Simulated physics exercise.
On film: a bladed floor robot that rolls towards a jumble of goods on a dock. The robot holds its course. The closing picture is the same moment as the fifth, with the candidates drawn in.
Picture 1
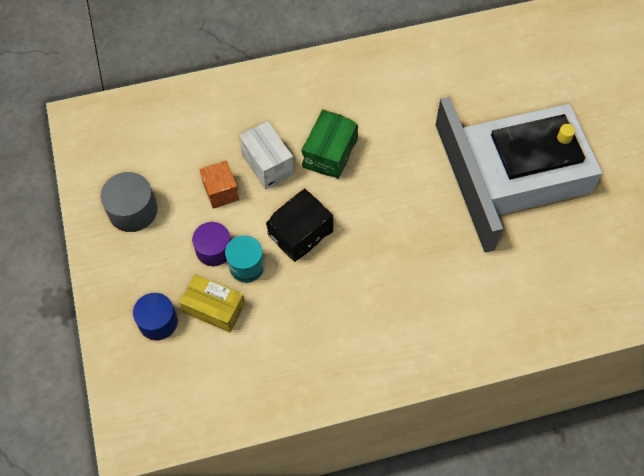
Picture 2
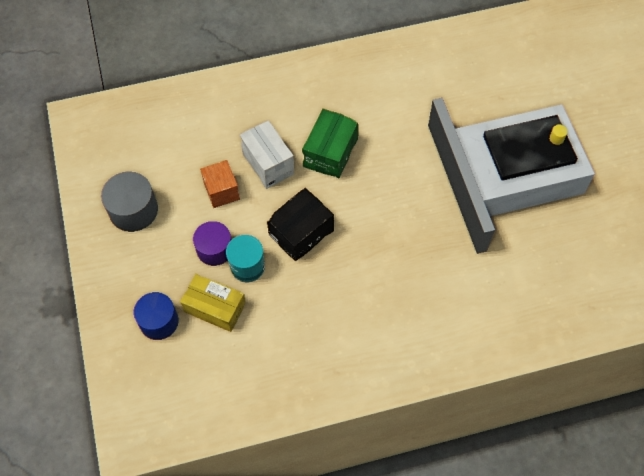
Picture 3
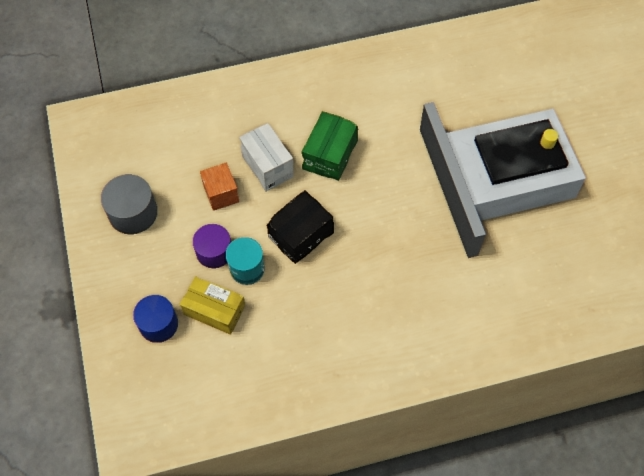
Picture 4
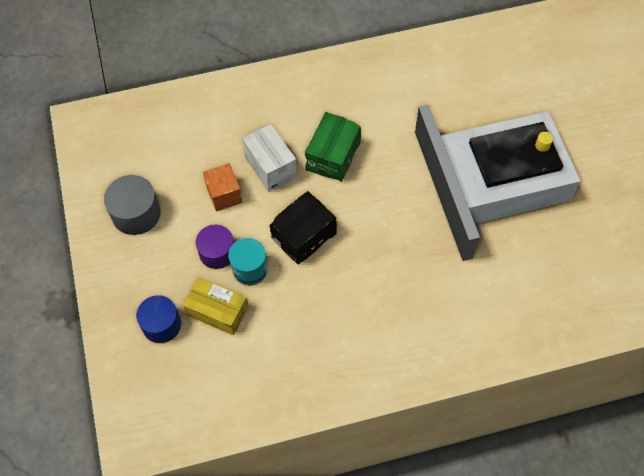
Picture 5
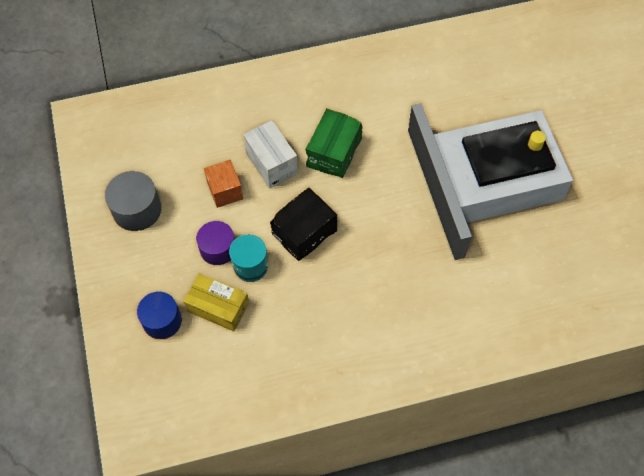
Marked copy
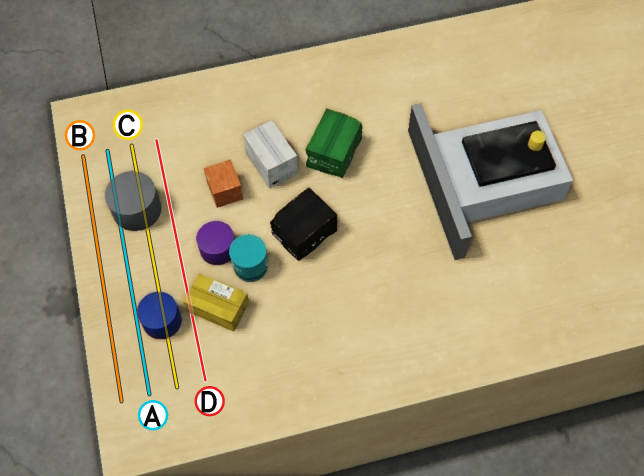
The bladed robot rolled slowly and steadily left across the dock, blade first, towards a jumble of coloured boxes and round containers, which all stayed where they were with a gap still between them.
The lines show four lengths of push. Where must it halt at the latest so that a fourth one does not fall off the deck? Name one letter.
It should halt at C.
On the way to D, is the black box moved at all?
Yes.
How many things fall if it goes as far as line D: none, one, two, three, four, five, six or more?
By then, one.
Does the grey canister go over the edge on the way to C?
Yes.
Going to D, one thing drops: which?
The grey canister goes over.
On the marked copy, A at (127, 264); B at (101, 270); C at (153, 258); D at (179, 252).
Following C. Soon after the start, robot (401, 177); green box (294, 149); white box (258, 158).
Later, robot (298, 201); grey canister (91, 211); orange crate (131, 204).
In the end, robot (216, 220); grey canister over the edge; orange crate over the edge; two fallen.
As for the rest, A drops four; B drops five; D is within the limit but short.
